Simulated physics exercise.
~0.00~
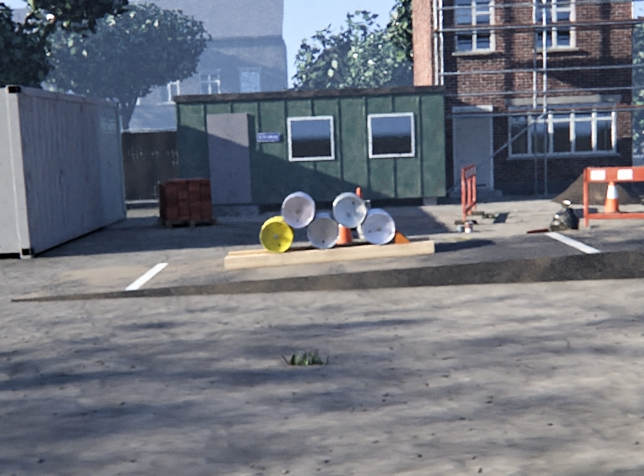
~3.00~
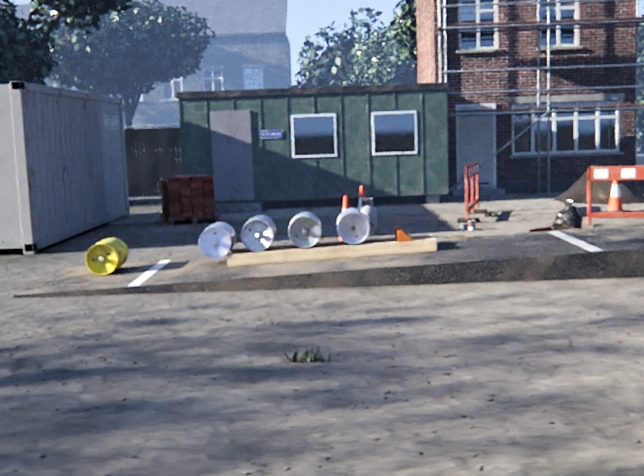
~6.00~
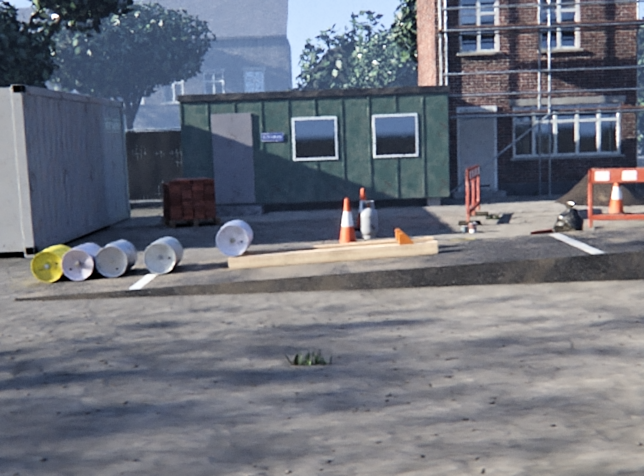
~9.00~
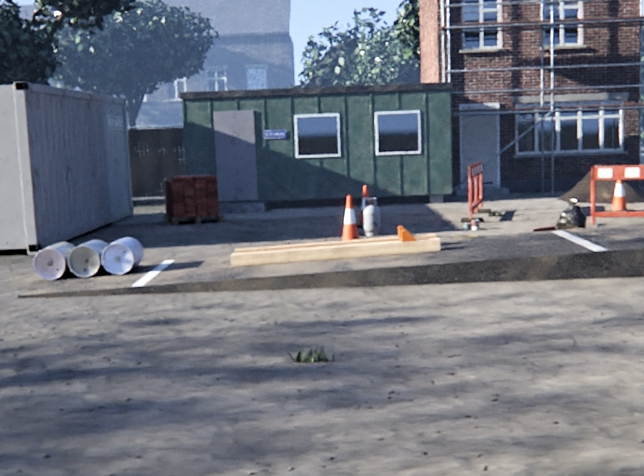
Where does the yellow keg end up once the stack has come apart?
It ends up beyond the white line on the left, having rolled off the timbers ahead of the white kegs.
